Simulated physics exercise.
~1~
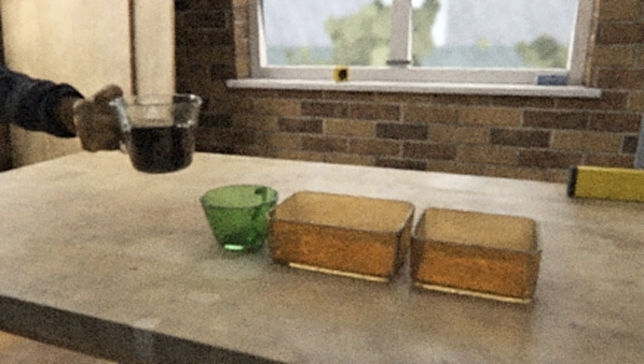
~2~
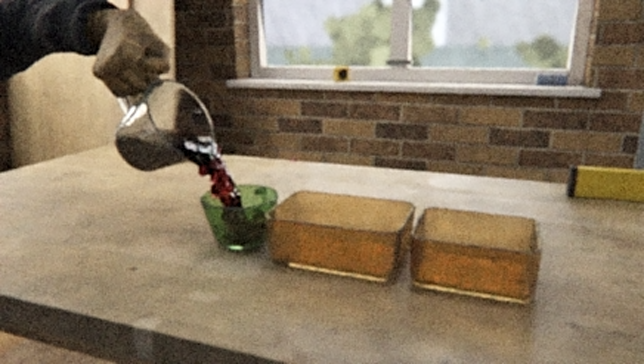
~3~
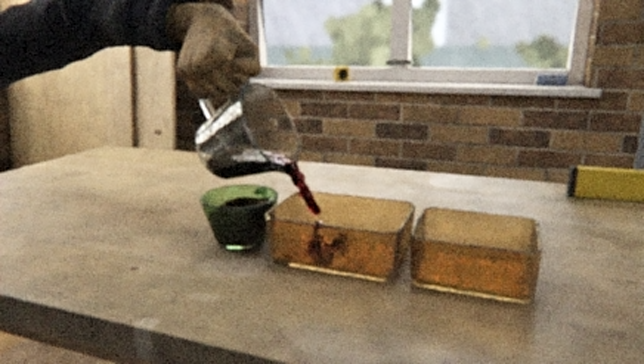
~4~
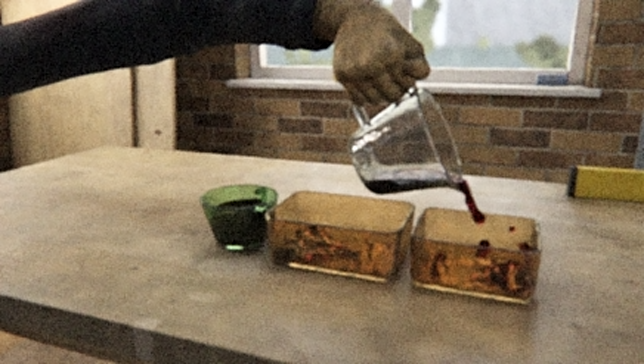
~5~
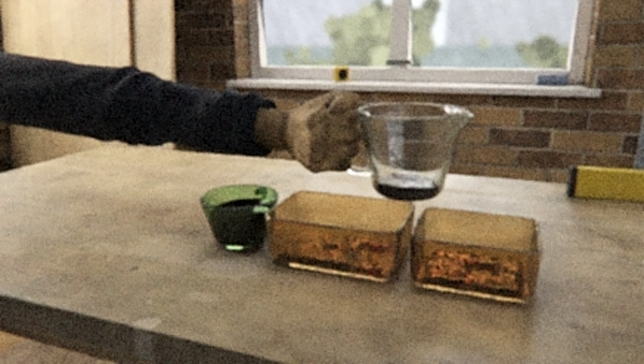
A gloved hand tilting a glass jug, pouring dark red wine into a green cup and two amber boxes, then righting it.
